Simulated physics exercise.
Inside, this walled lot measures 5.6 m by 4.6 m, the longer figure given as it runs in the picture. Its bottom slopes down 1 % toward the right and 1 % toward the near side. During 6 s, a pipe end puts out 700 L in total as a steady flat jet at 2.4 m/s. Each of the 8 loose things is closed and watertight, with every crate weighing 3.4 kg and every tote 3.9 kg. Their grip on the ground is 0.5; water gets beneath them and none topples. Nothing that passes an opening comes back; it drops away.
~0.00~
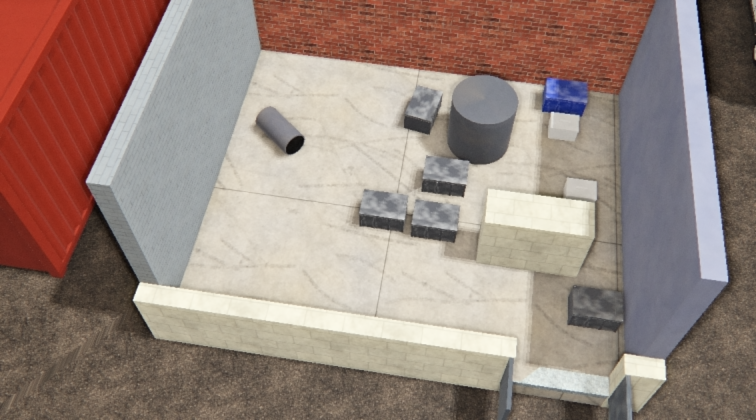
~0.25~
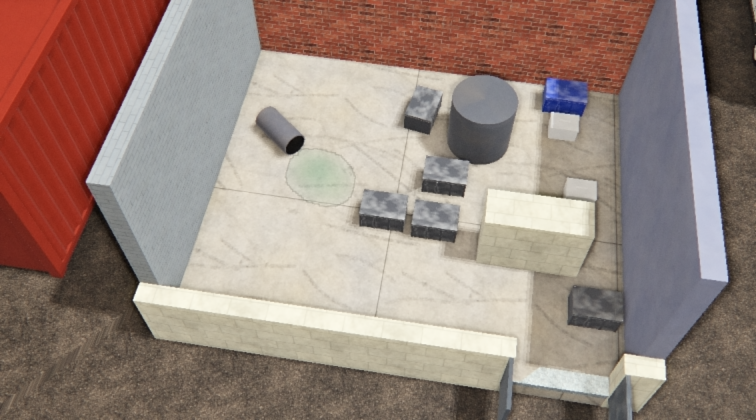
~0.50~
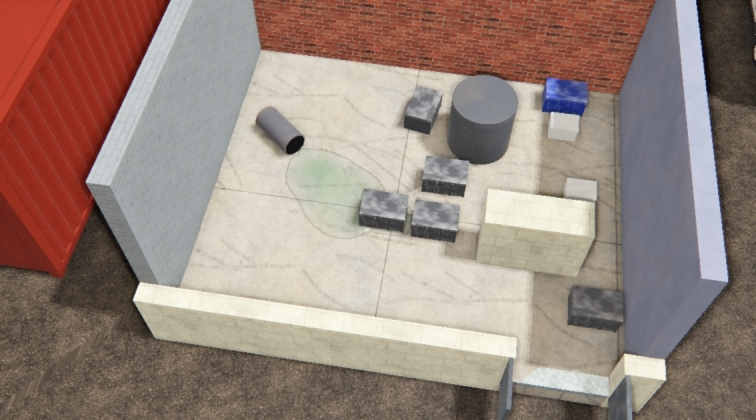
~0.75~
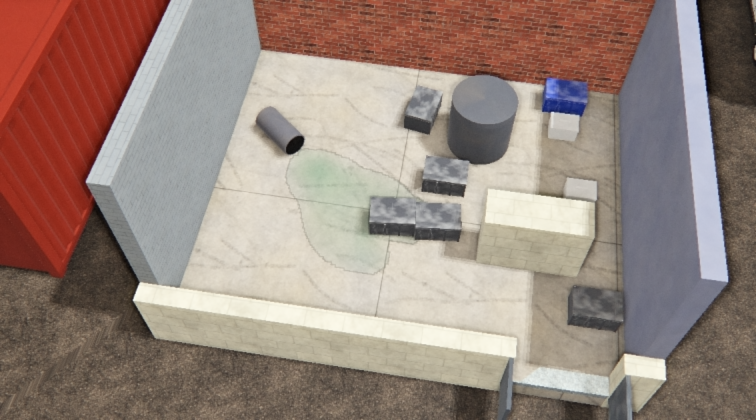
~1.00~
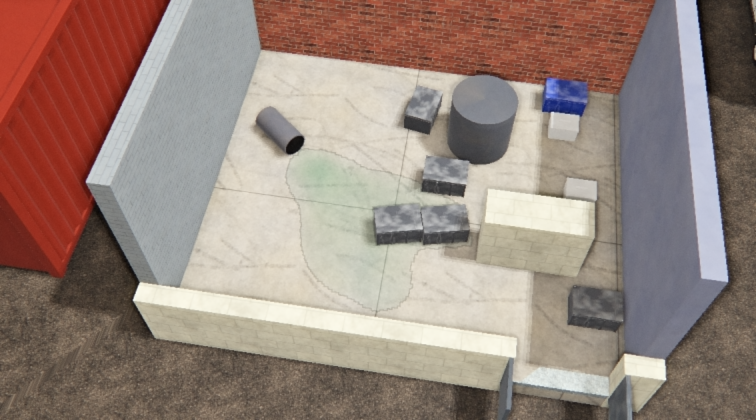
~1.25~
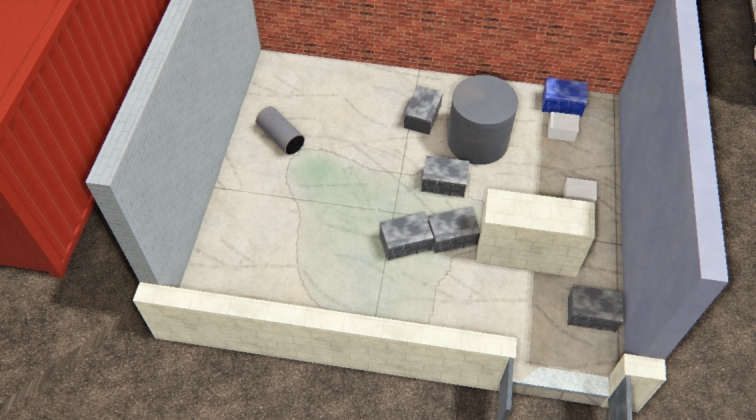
To begin with, a pale walled lot holds dark blocks, a grey cylinder, a blue crate and a dry floor beside an open pipe. A faint greenish puddle appears near the pipe's mouth and spreads toward the near wall, then two dark blocks shift rightward while the other objects stay put.
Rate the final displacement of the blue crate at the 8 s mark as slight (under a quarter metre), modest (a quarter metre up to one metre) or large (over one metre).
Slight.
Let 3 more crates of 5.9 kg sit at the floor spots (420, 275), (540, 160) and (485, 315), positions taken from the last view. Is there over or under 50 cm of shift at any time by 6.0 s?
In sequence: Exceeds it / falls below it / exceeds it.
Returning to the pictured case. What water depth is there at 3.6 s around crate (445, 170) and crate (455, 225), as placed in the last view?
1 and 5 cm.
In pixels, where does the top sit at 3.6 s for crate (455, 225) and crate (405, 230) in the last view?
Somewhere around (534, 303) and (571, 348).
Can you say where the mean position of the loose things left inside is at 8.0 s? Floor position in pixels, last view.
Around (534, 164).
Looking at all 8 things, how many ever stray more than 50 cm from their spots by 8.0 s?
It adds up to 4.
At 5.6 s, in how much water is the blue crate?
Near 0 cm deep.
After 1.8 s the blue crate is near (567, 90), 0.0 m from its start, aground; 0 of 8 are out; 2 afloat.
After 3.6 s the blue crate is near (567, 90), 0.0 m from its start, aground; 0 of 8 are out; 2 afloat.
After 5.6 s the blue crate is near (567, 90), 0.0 m from its start, aground; 1 of 8 are out; 2 afloat.
After 8.0 s the blue crate is near (567, 90), 0.0 m from its start, aground; 1 of 8 are out; 3 afloat.
